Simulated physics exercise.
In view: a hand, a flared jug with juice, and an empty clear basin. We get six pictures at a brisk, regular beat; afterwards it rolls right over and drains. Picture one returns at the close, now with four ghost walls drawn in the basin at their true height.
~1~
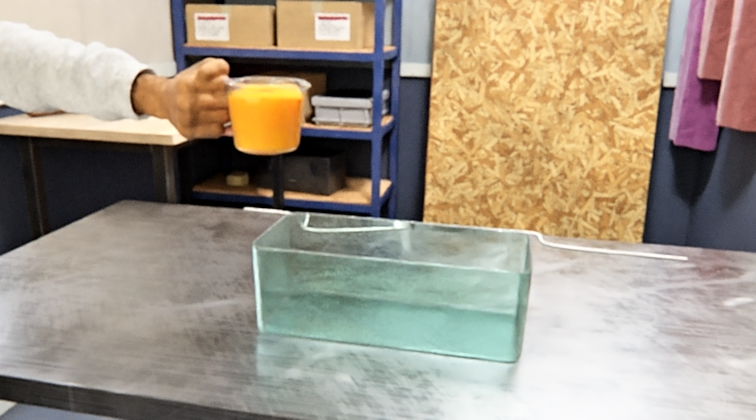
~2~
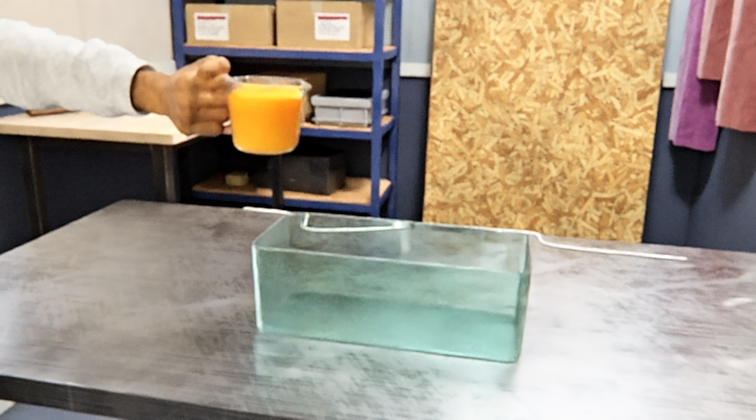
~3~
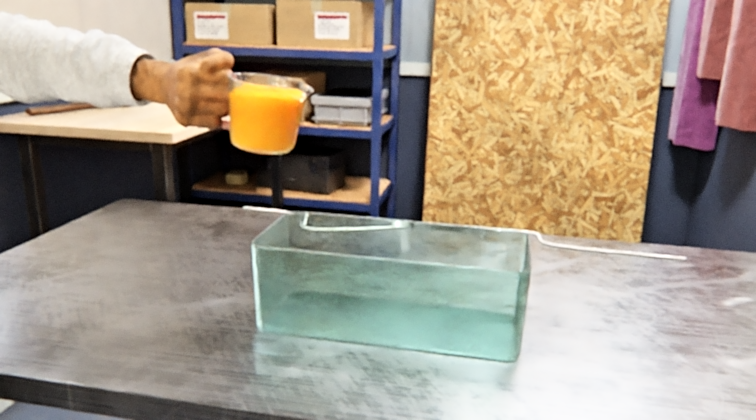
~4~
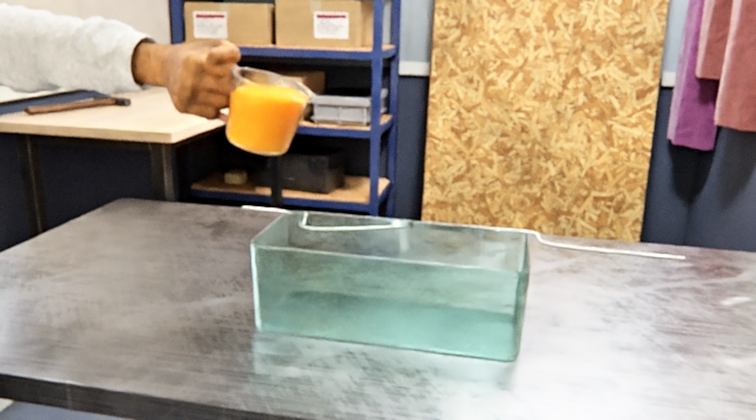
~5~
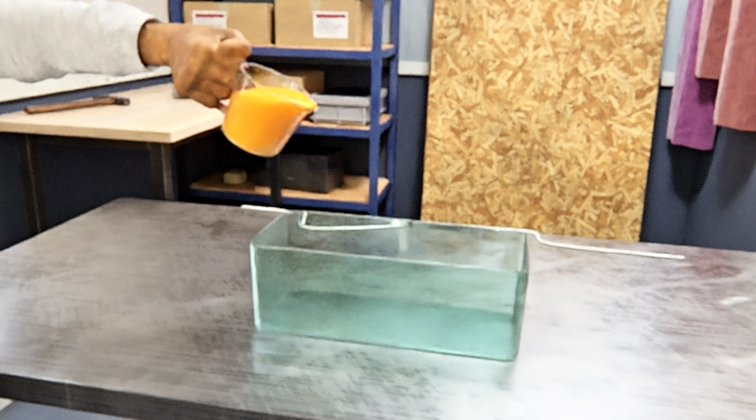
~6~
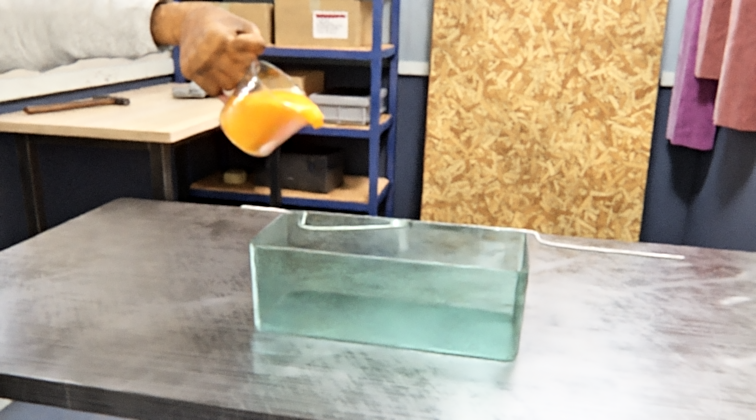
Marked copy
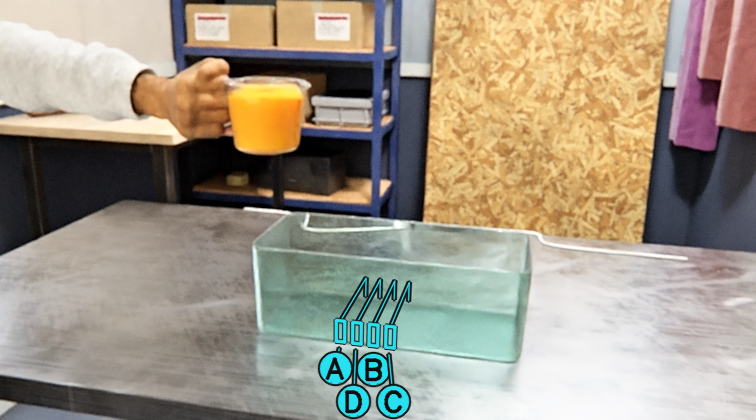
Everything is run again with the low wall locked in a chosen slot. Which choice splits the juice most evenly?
It is A.
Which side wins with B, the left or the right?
The left one.
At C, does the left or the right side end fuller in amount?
The left one.
In cyan, A at (339, 348); B at (372, 352); C at (388, 354); D at (355, 350).
With A, about 51 % ends left of the wall and 46 % right of it; 3 % is lost outside.
With B, about 85 % ends left of the wall and 11 % right of it; 4 % is lost outside.
With C, about 81 % ends left of the wall and 14 % right of it; 4 % is lost outside.
With D, about 73 % ends left of the wall and 22 % right of it; 5 % is lost outside.
